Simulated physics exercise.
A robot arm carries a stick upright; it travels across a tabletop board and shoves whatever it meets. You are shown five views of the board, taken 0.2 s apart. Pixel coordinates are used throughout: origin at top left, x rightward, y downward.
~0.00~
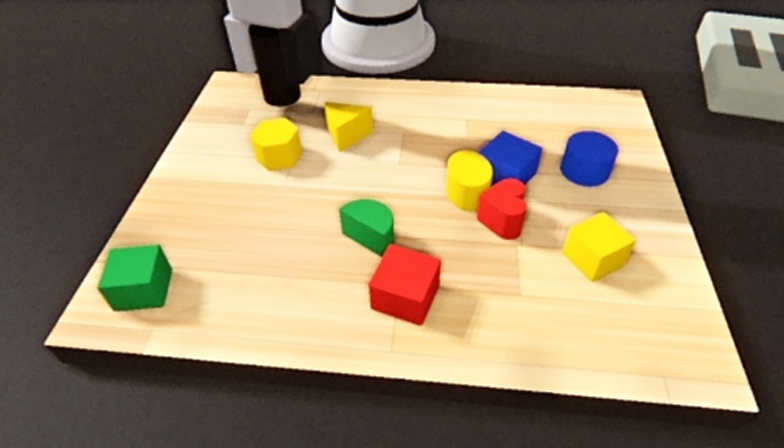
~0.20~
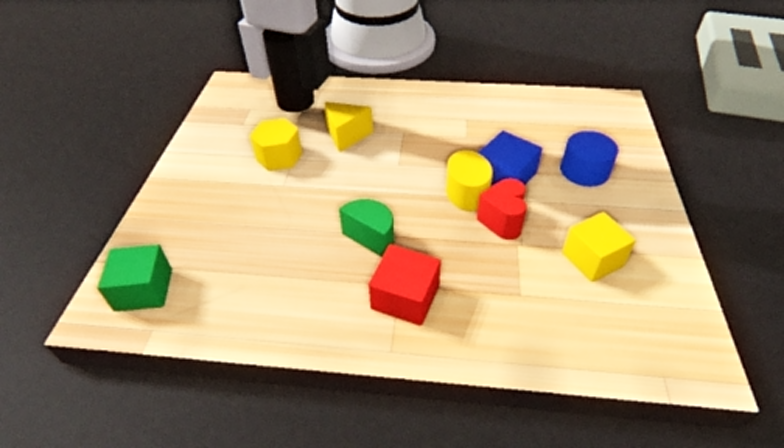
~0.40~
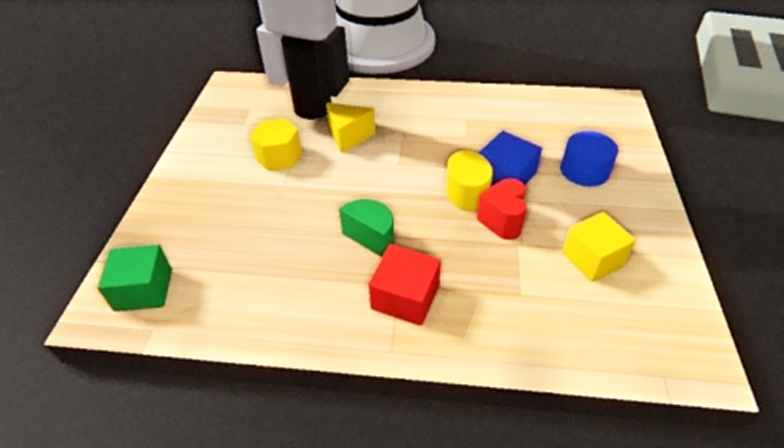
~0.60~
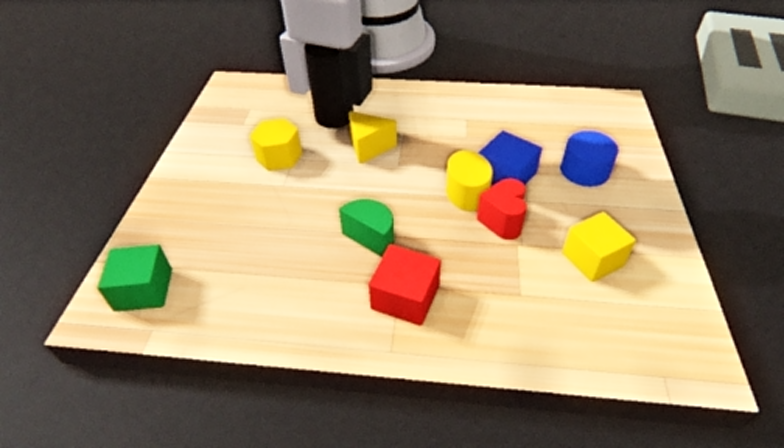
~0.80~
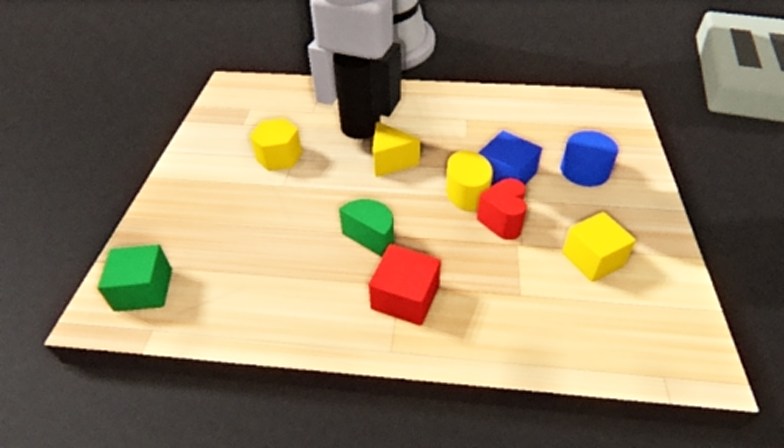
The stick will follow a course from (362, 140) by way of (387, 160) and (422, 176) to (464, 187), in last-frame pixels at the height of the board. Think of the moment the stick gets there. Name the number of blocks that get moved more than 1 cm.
The count will be 3 or more.
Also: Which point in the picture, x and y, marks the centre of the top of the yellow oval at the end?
Its top face will be centred at roughly (511, 183).
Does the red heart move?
Short answer: Yes.
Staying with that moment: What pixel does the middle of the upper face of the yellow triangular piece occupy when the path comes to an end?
I'd expect the centre of its top face to be at (459, 191).
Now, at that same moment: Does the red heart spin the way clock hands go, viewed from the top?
I'd say yes.
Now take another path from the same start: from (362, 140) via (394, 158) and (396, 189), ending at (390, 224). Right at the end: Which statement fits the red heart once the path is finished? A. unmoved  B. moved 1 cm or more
The one that fits is A, unmoved.
What follows on the original path. One third of the way, stick (388, 148); yellow triangular piece (412, 154), turned 40° clockwise.
Two thirds of the way, stick (424, 164); yellow triangular piece (440, 176), turned 55° clockwise; yellow oval (478, 170).
At the end, stick (465, 175); yellow triangular piece (459, 191), turned 80° clockwise; yellow oval (511, 183), turned 25° anticlockwise; red heart (540, 214), turned 25° clockwise; blue square block (516, 149).
